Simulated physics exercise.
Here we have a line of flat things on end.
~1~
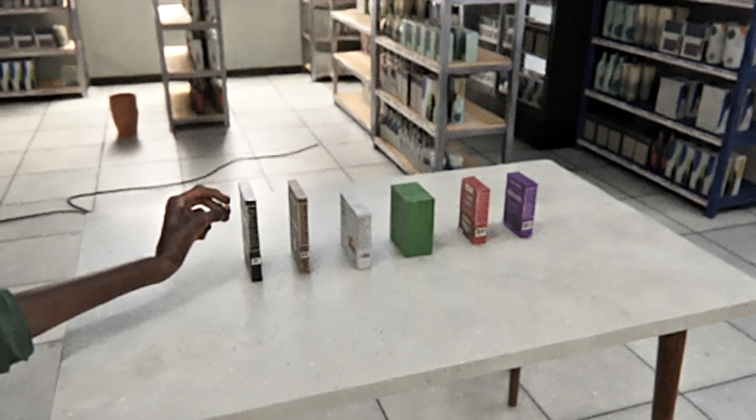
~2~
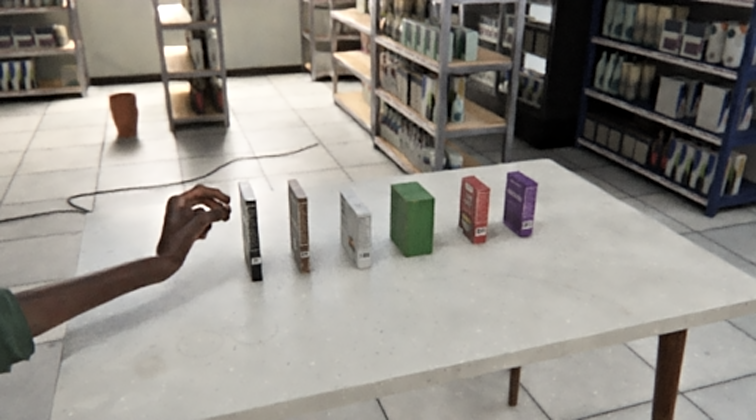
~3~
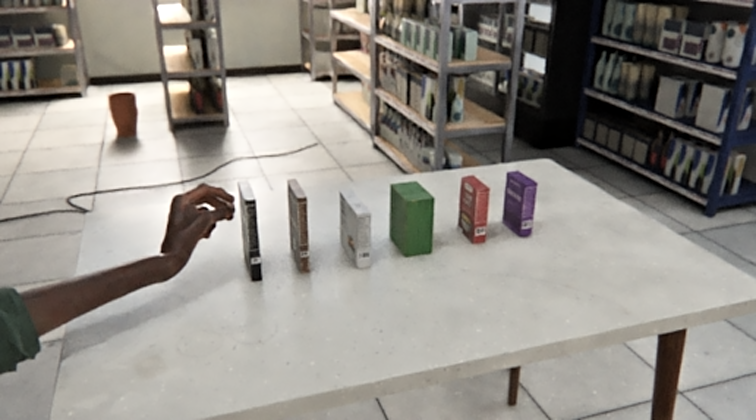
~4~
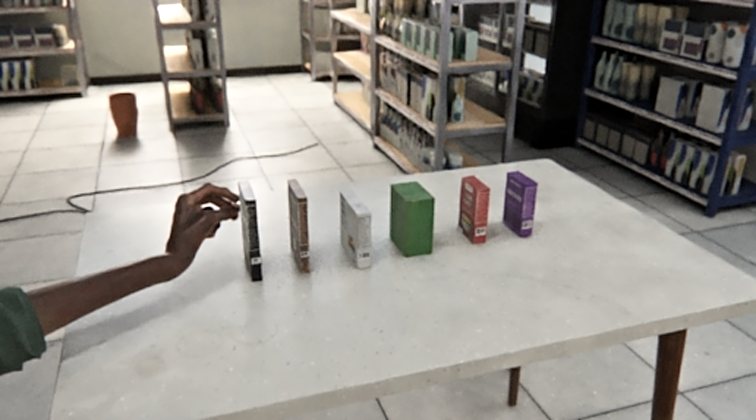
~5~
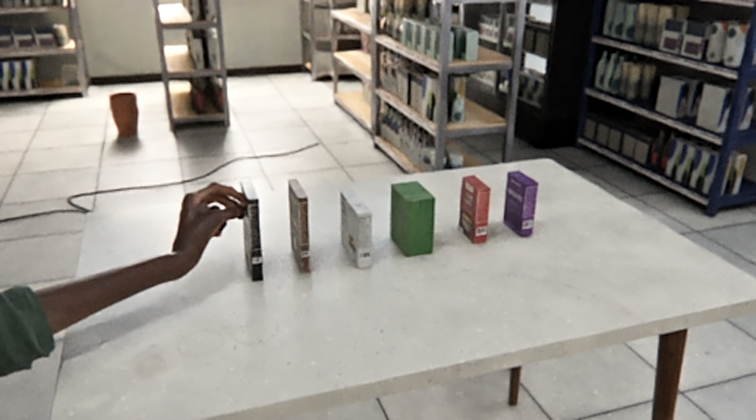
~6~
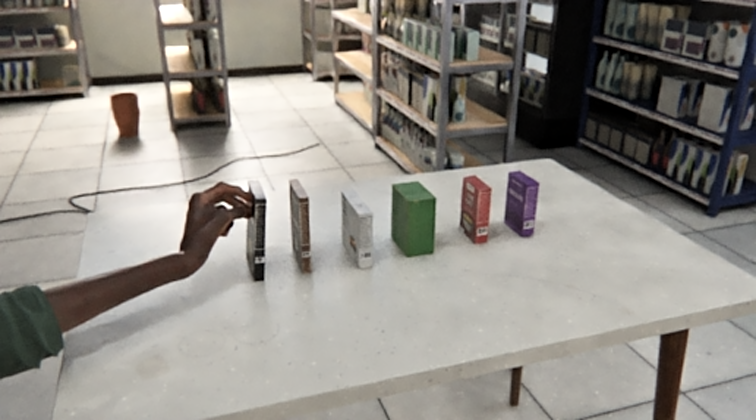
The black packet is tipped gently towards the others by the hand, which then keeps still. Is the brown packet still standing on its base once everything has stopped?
No: It will fail to stay up.
Then, 0.40 s after the last picture, black packet 58° over; brown packet tipped 37° from how it was near (330, 226); white packet tipped 5° from how it was.
Then, 0.50 s after the last picture, black packet 72° over; brown packet tipped 58° from how it was near (344, 233); white packet tipped 40° from how it was.
At rest, tipped over on the table, white packet and brown packet; the other 2 in place. Seen from the same camera at the end, brown packet near (345, 235).
